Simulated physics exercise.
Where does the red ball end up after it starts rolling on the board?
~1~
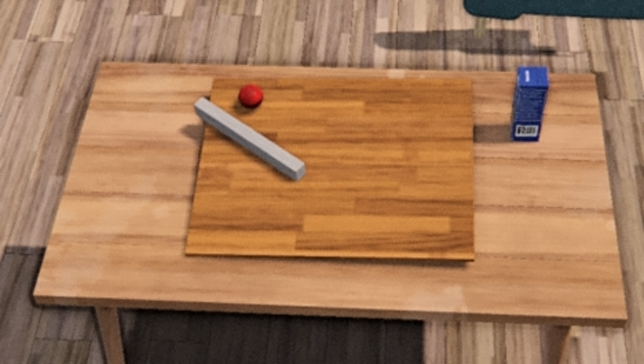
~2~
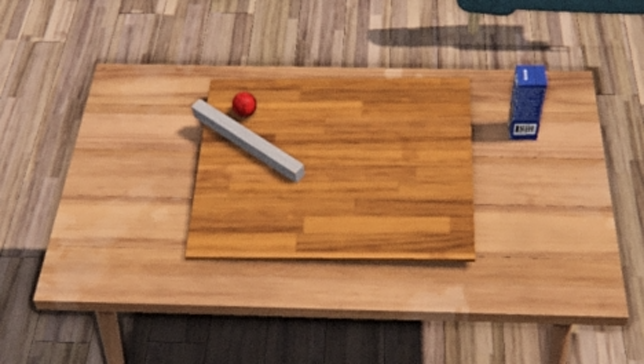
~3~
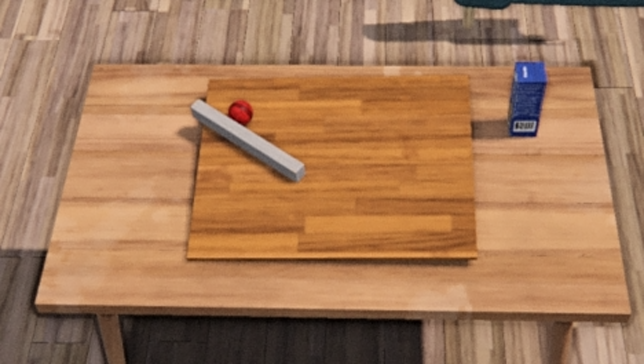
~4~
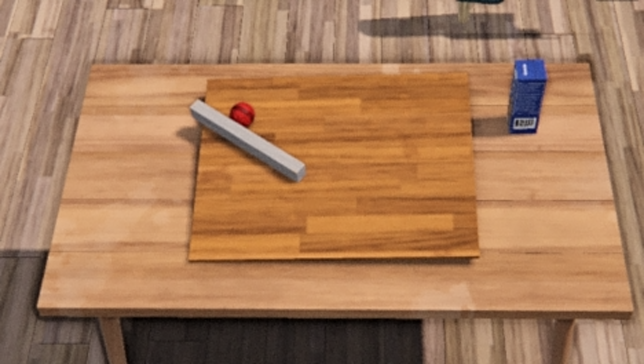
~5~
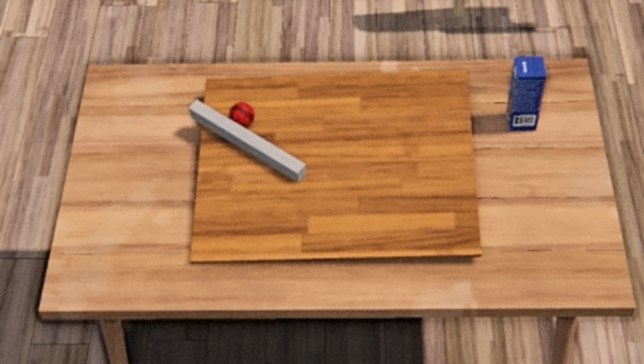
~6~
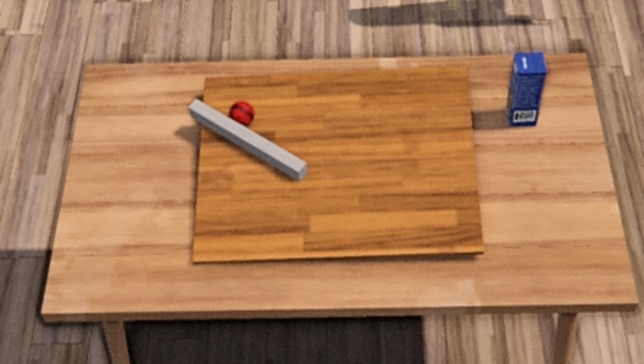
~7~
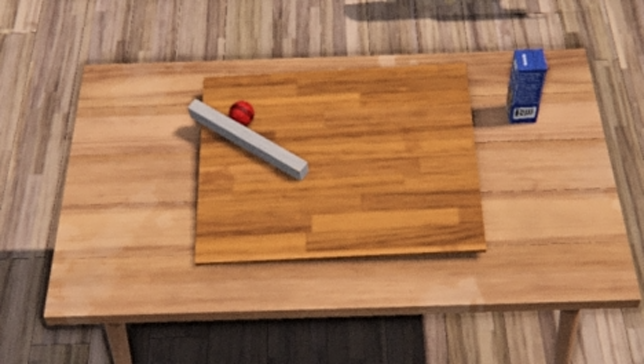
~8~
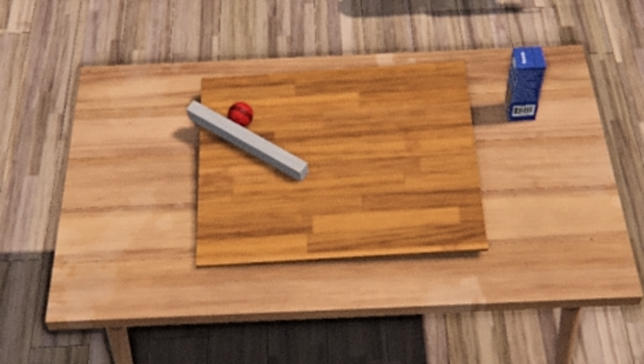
It stays on the board, resting against the upper side of the grey bar, and does not go over any edge.
Red ball rolling a short way down a tilted wooden board and stopping against a grey bar, blue carton standing nearby.
